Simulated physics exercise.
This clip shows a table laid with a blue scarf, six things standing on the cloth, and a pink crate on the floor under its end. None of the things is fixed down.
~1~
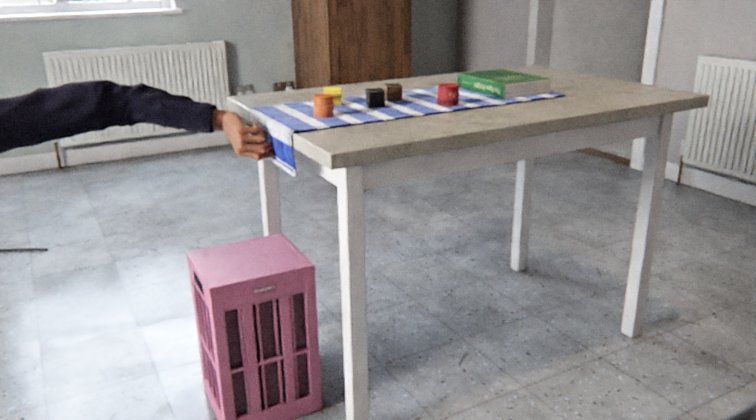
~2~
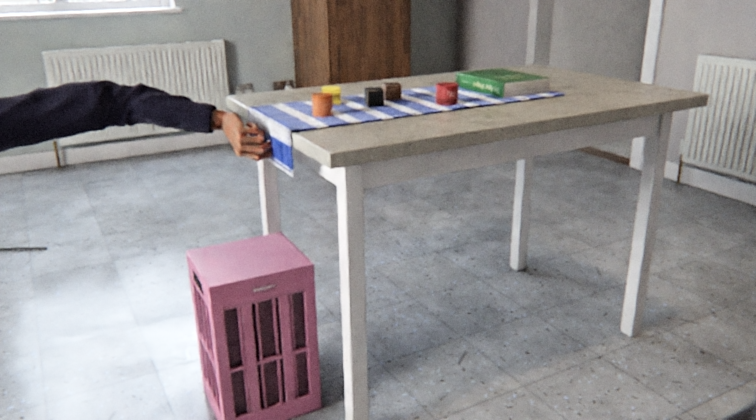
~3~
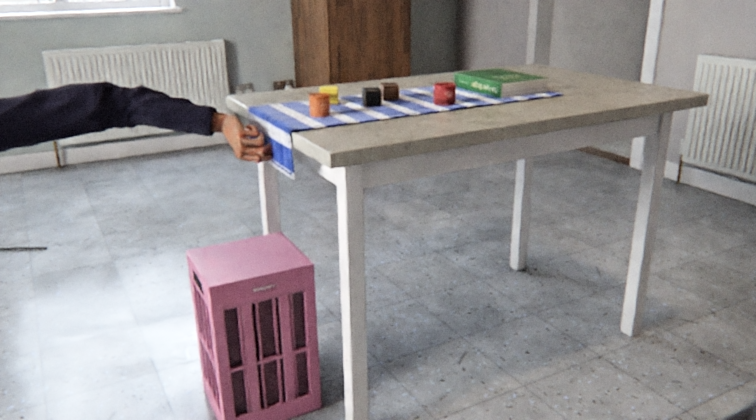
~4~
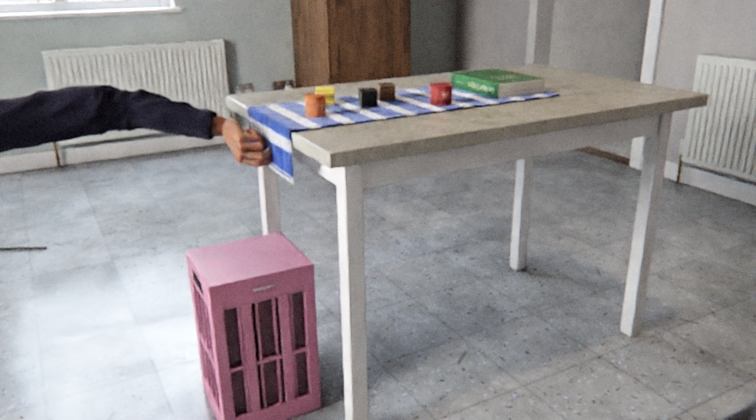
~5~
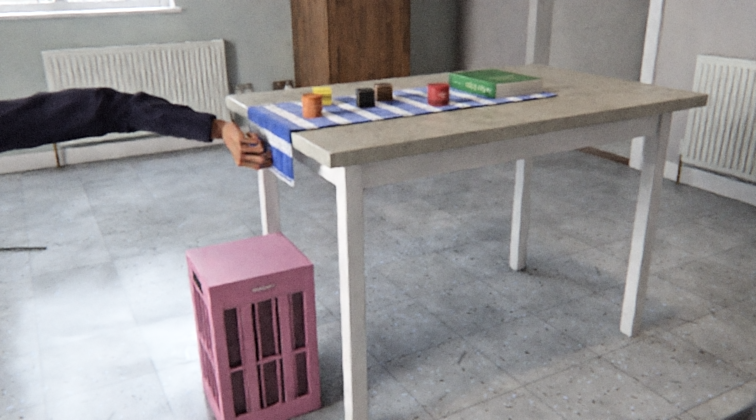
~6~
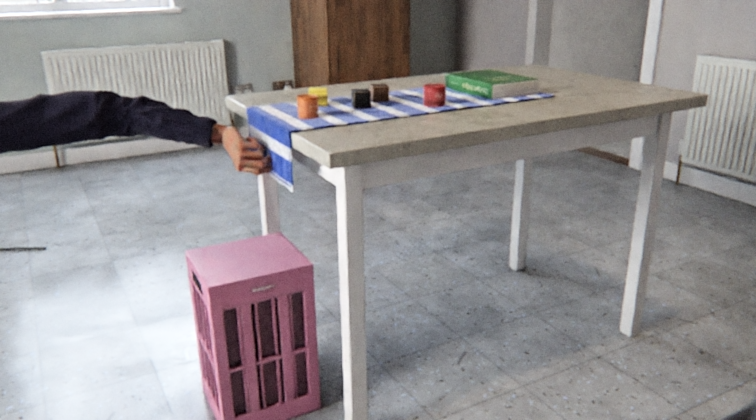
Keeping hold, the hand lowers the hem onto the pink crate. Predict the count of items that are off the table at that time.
Two objects go.
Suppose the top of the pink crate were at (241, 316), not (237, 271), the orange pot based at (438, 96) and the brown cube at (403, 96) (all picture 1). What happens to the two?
Final state: The orange pot is still in place, the brown cube is still in place.
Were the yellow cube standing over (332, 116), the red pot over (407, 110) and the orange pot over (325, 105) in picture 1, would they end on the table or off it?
Here's what happens: The yellow cube leaves its perch, the red pot remains aboard, the orange pot leaves its perch.
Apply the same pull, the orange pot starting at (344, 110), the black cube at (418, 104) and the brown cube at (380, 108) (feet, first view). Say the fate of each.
The orange pot goes over; the black cube holds on; the brown cube holds on.
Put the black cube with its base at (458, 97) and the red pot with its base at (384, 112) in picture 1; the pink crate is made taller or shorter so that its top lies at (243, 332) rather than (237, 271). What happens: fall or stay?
As for the black cube, it stays in place; as for the red pot, it leaves the top.
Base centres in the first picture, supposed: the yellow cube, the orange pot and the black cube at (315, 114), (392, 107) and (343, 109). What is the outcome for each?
Yellow cube dropped, orange pot kept, black cube dropped.
A little later, hem near (273, 228); orange pot gone.
Next, hem on the crate; orange pot and yellow cube gone.
When it is over, hem on the crate; orange pot and yellow cube gone. The table loses two.
